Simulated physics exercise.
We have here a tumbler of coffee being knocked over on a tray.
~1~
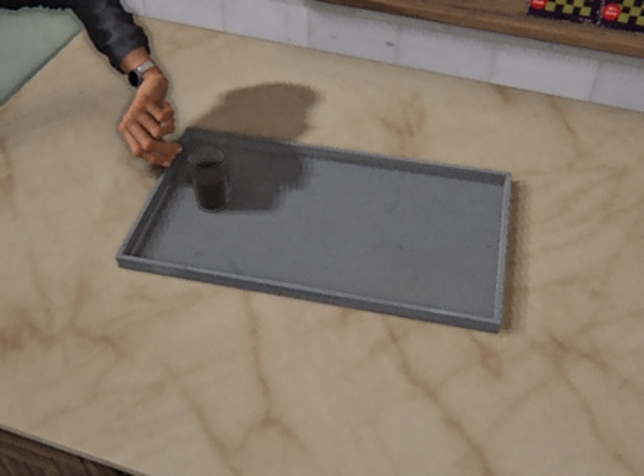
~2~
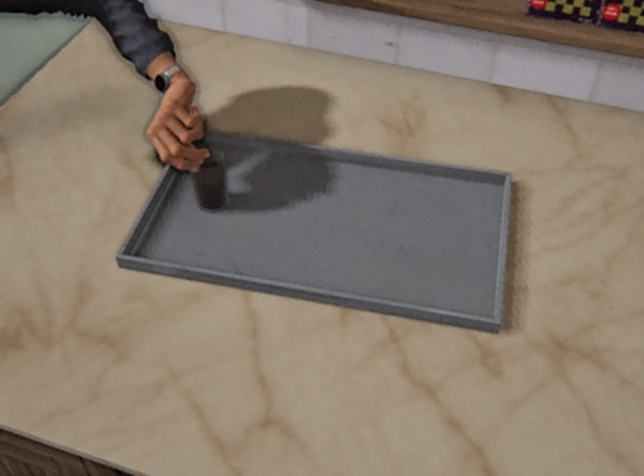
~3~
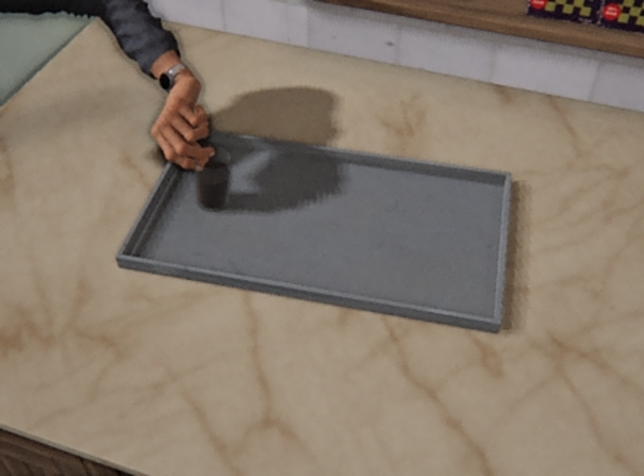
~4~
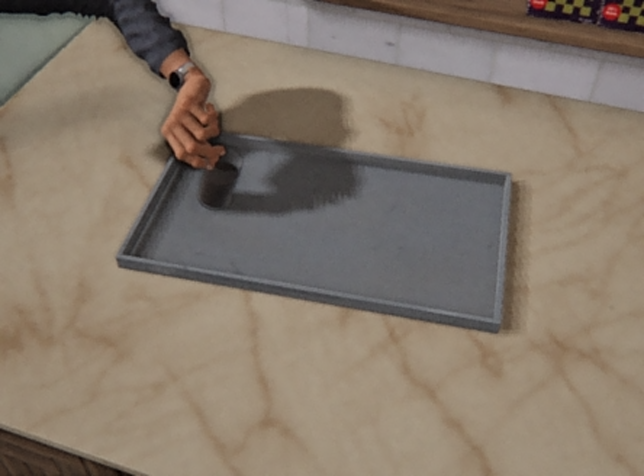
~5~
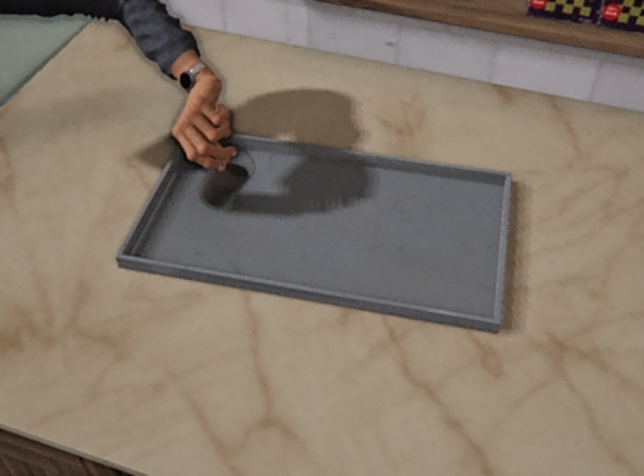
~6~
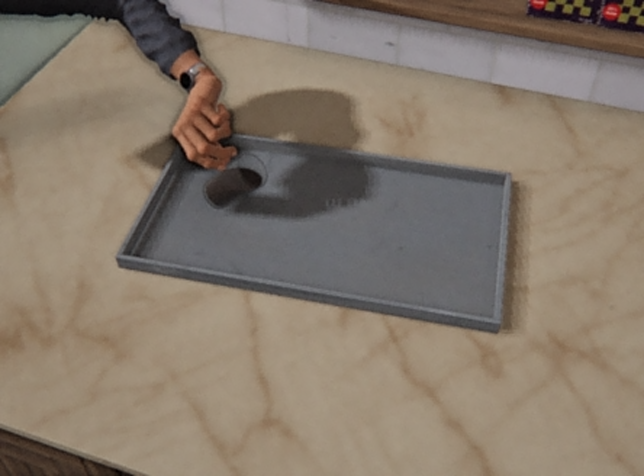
On a marble-patterned countertop, a hand in a dark sleeve pushing a small dark tumbler rightward on a gray tray, tilting it over.
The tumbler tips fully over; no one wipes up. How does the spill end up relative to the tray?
I think it will be confined to the tray.
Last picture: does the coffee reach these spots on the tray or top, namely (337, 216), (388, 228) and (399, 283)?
The opening spot comes out in the spill, the second in the spill, the closing one in the spill.
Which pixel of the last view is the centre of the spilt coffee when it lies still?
About (417, 242).
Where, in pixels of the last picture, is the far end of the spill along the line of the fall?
(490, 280), more or less.
A moment on, the tumbler lies in the tray; the puddle covers about as much as a plate; the rim holds it.
Further on, the puddle covers about as much as a tray; the rim holds it.
When it is over, the puddle covers about as much as a tray; the rim holds it.
